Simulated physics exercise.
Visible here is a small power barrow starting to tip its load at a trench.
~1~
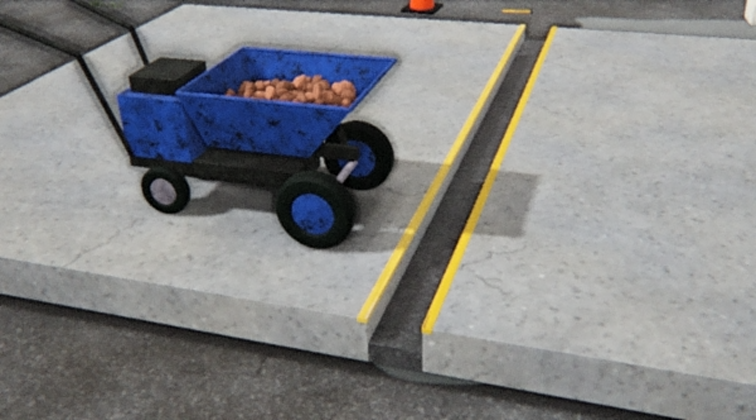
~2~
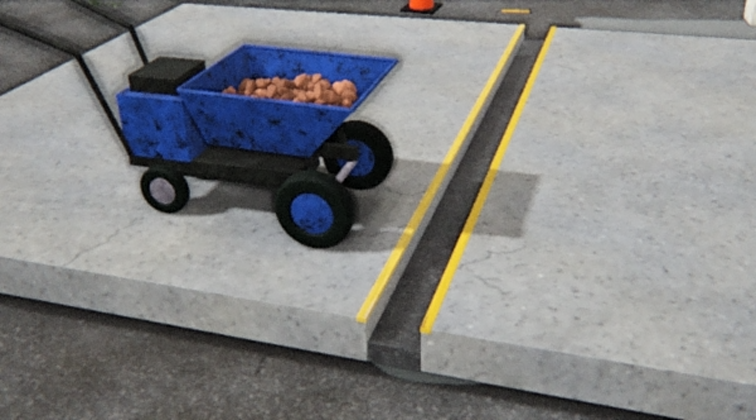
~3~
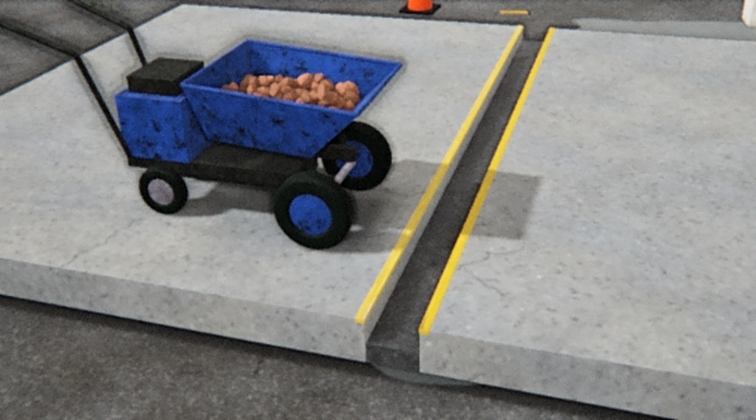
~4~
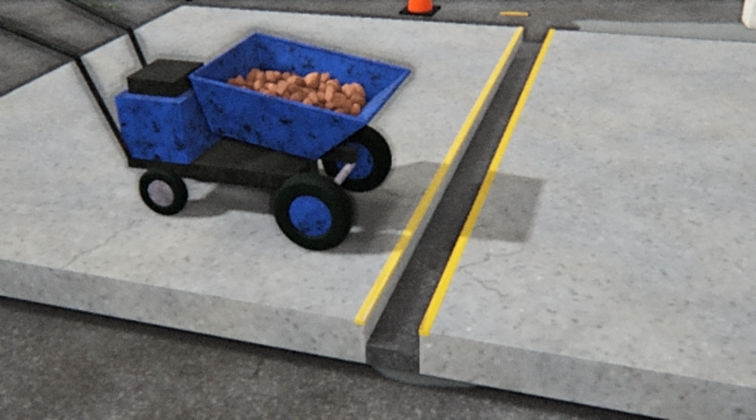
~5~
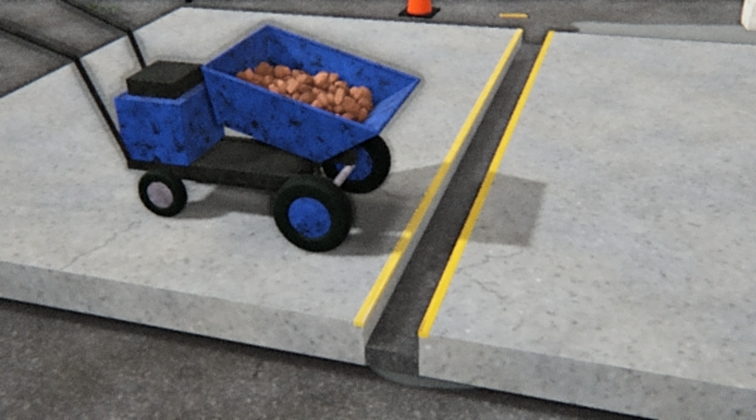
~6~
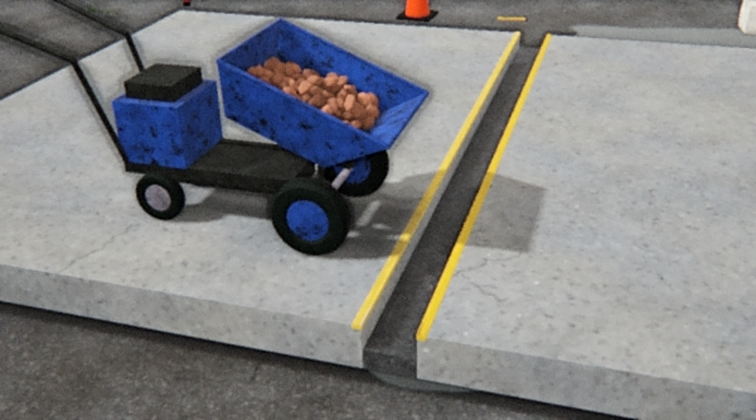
The blue skip of a small barrow tilts forward toward a trench, carrying lumps of rubble.
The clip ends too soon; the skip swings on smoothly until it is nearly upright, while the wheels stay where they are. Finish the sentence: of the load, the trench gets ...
... a minority of it.
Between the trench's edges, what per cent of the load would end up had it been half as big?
40 per cent, roughly.
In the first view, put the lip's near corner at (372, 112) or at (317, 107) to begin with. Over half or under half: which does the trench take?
With the lip at the first place the share is short of one half; at the second place it is beyond one half.
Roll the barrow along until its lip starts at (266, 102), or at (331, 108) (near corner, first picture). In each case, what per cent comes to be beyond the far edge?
That would be roughly 0 in a hundred and then roughly 30 in a hundred.
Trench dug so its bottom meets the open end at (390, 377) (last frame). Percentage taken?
I'd guess about 30 %.
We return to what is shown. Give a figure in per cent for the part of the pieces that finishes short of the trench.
That share comes out near 0 in a hundred.
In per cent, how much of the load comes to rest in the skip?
Close to 10 percent.
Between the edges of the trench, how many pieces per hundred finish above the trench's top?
Close to 15 percent.
Soon, skip tipped steeply; all in the skip.
A while on, skip tipped right over; about two thirds in the skip; a small part in or heaped over the trench; about a quarter beyond it; a stray few falling.
Towards the end, skip tipped right over; a small part in the skip; about a quarter in or heaped over the trench; about two thirds beyond it.
Finally, skip tipped right over; a small part in the skip; about a quarter in or heaped over the trench; about two thirds beyond it.
